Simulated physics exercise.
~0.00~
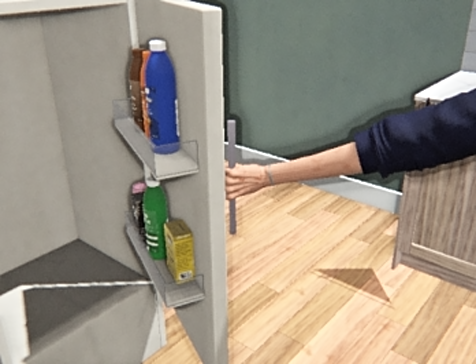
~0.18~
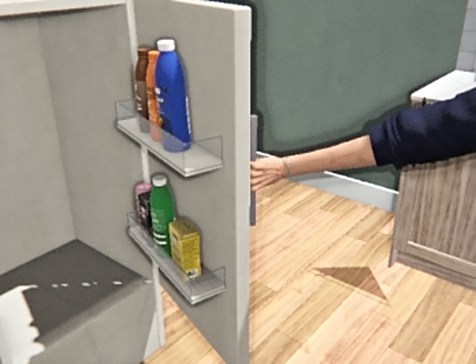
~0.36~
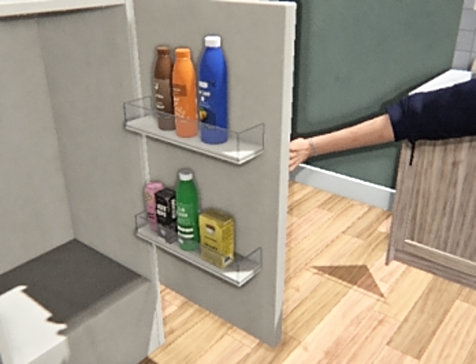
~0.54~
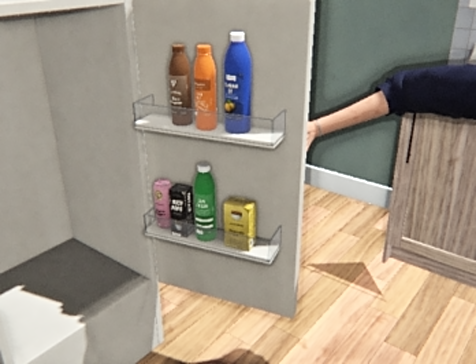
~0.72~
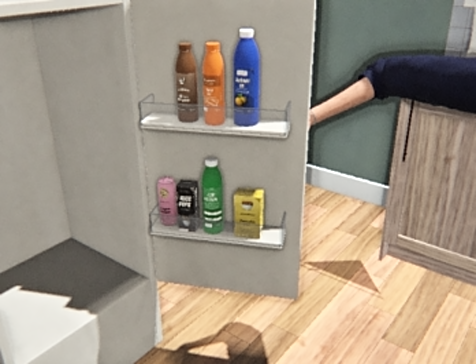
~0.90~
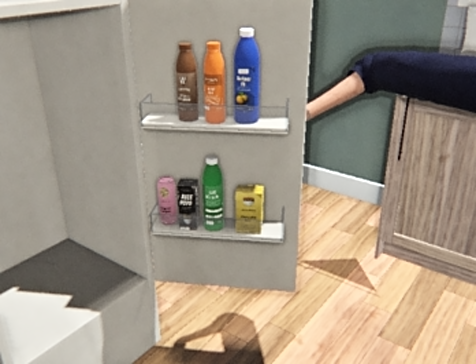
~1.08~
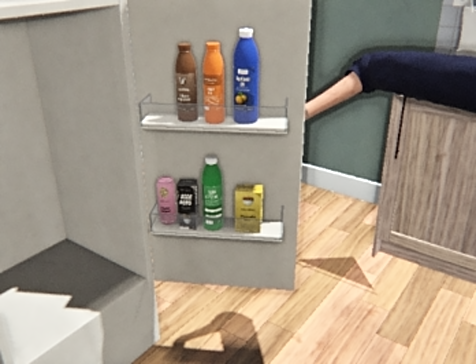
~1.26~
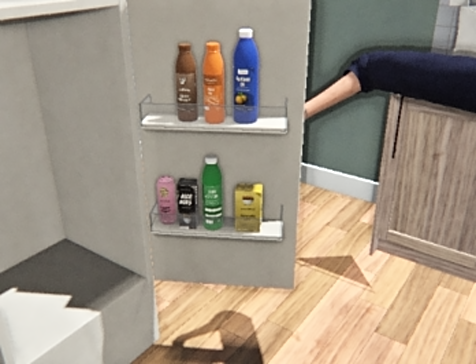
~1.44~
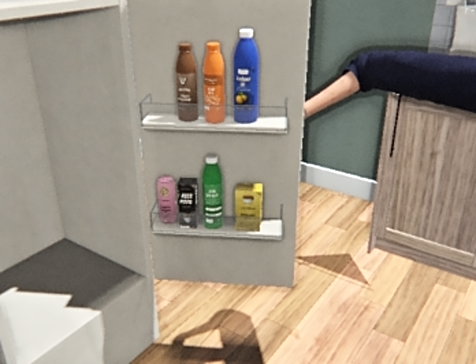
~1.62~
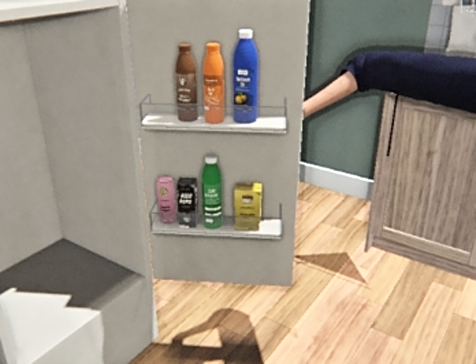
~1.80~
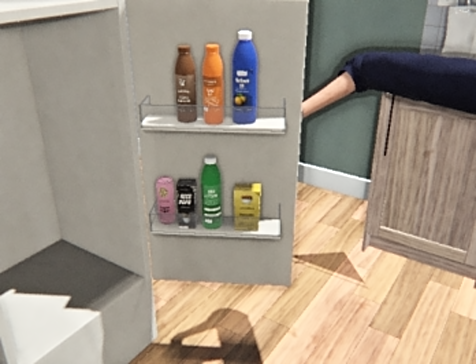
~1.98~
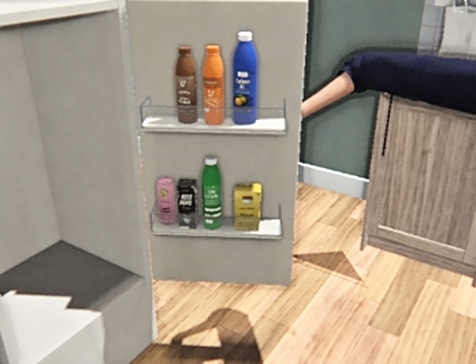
We see a hand swing open a fridge door holding bottles and cartons on two inner racks, turning the racks into full view. The door slows and stops wide open, with the brown, orange, blue and green bottles and the smaller items all still upright behind the rails.
